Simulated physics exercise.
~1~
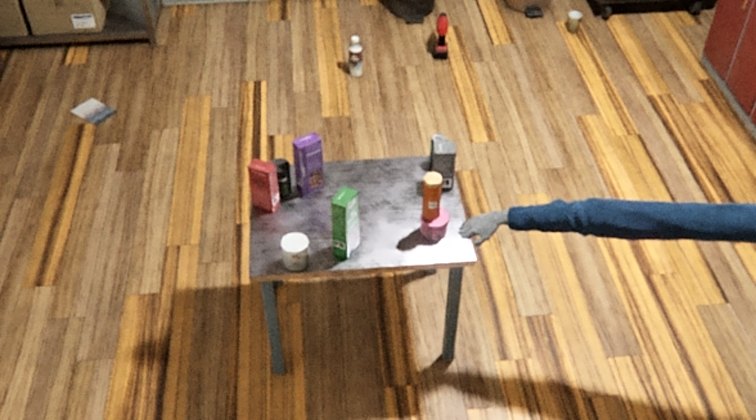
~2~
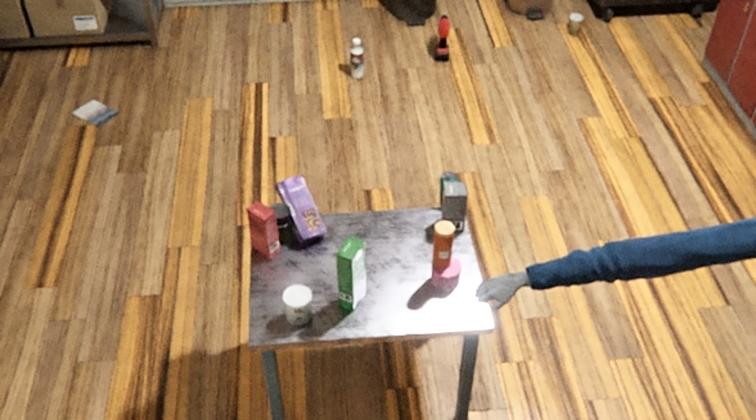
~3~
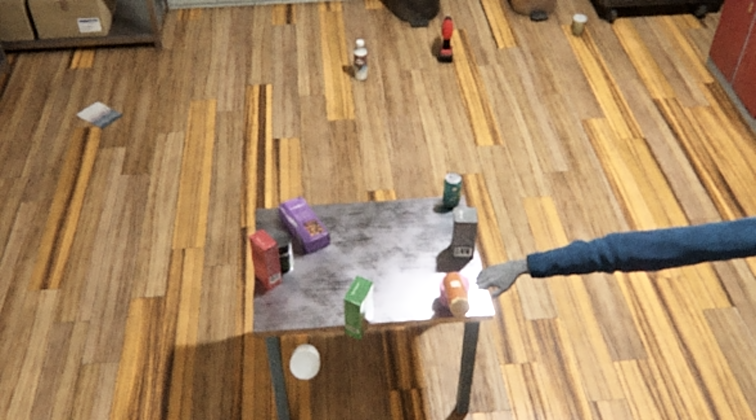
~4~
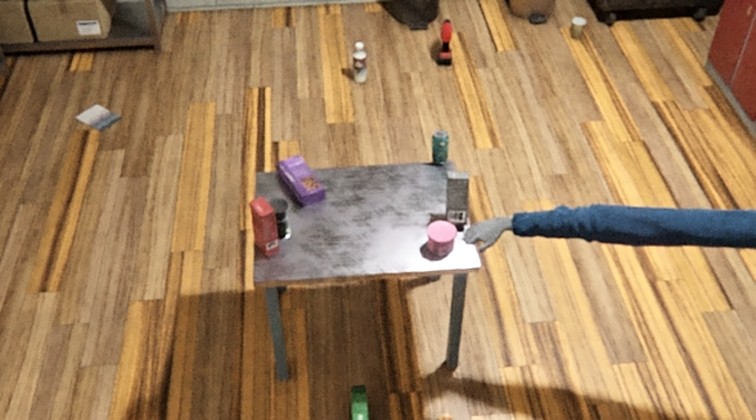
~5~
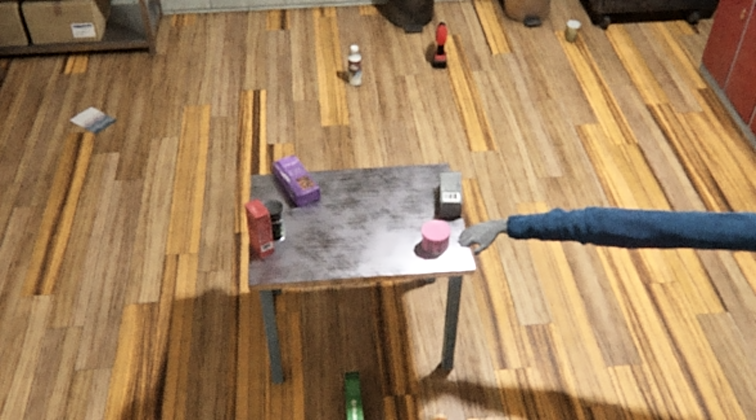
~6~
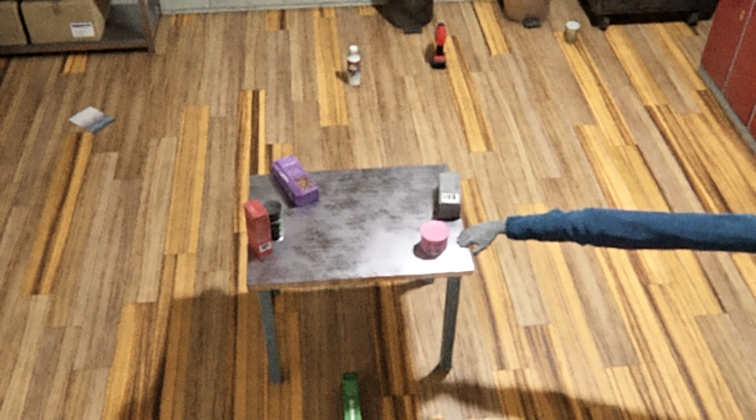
Hand jolting small table of cartons and tins, toppling the purple and grey cartons while the green one falls to the floor.
